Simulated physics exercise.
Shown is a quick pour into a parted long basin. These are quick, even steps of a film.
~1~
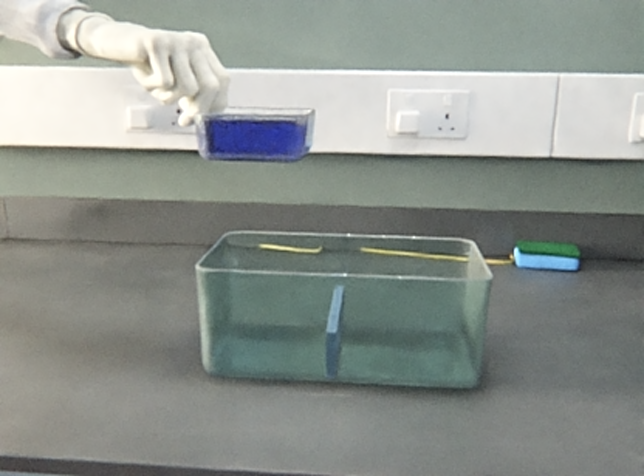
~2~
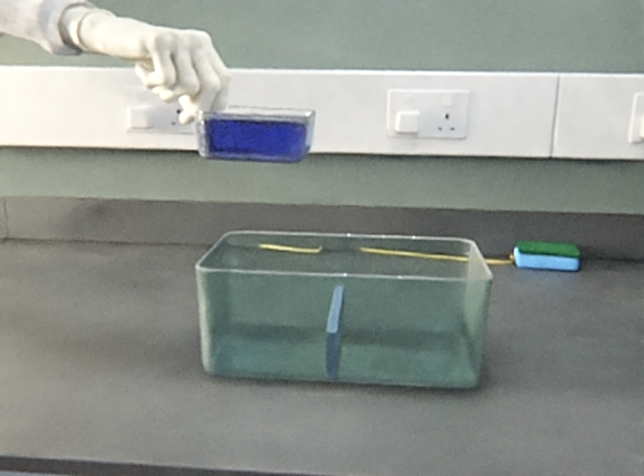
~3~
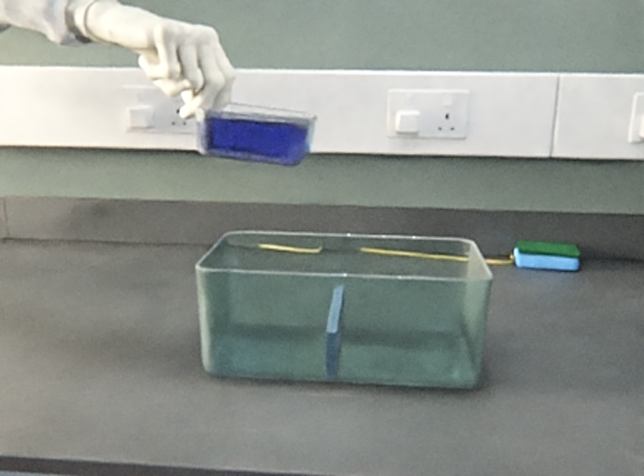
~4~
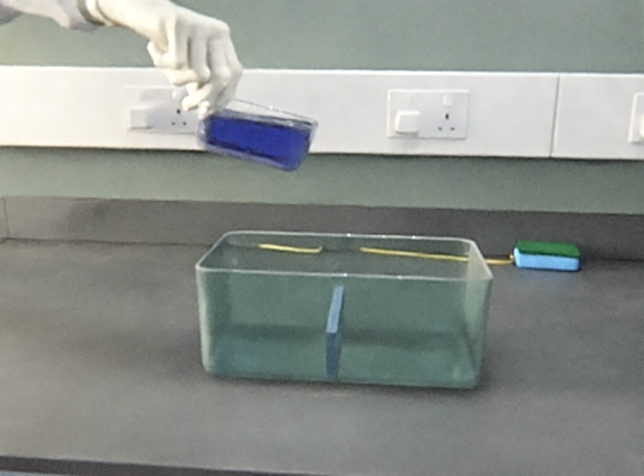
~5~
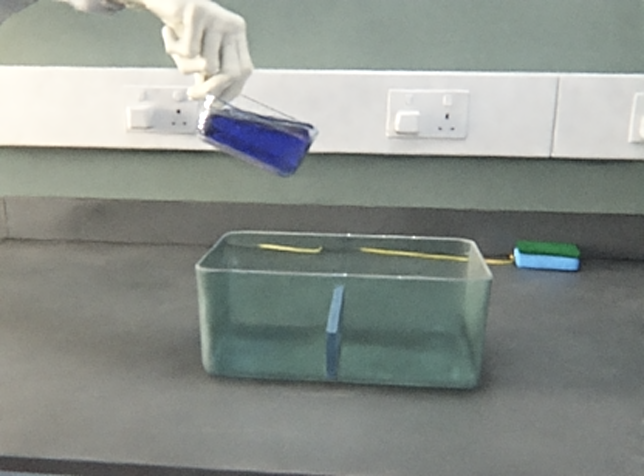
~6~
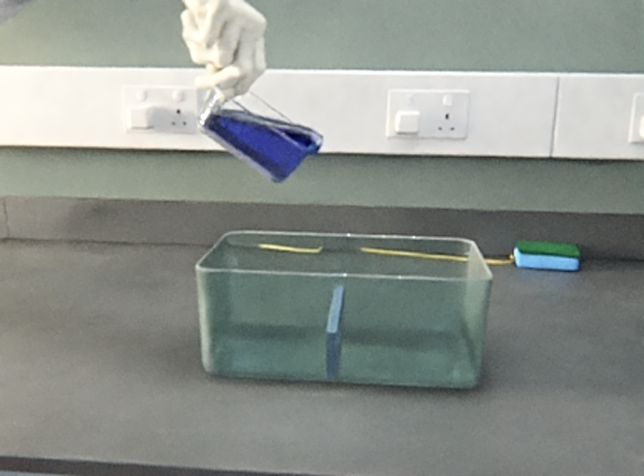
A pale hand tilts a clear container of blue liquid rightward above a long divided basin.
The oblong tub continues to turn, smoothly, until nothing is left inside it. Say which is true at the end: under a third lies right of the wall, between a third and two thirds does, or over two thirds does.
Over two thirds lies right of the wall.
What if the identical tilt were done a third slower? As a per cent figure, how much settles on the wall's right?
Around 80 in a hundred.
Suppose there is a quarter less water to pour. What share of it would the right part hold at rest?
Estimated share: Close to 75 per cent.
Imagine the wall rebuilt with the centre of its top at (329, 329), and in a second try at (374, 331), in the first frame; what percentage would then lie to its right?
My guess is some 75 percent the first time and some 25 percent the second.
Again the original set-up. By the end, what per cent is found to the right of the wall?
That is roughly 80 percent of it.
A moment on, the tilt is 96° and 8 per cent is still to pour, 1 is left of the wall and 44 right of it.
Next, the tilt is 99° and 1 per cent is still to pour, 14 is left of the wall and 81 right of it.
Then the tilt is 99° and 0 per cent is still to pour, 19 is left of the wall and 79 right of it.
Later the tilt is 99° and 0 per cent is still to pour, 20 is left of the wall and 79 right of it.
At rest 20 per cent lies left of the wall, 79 right of it and 1 outside.
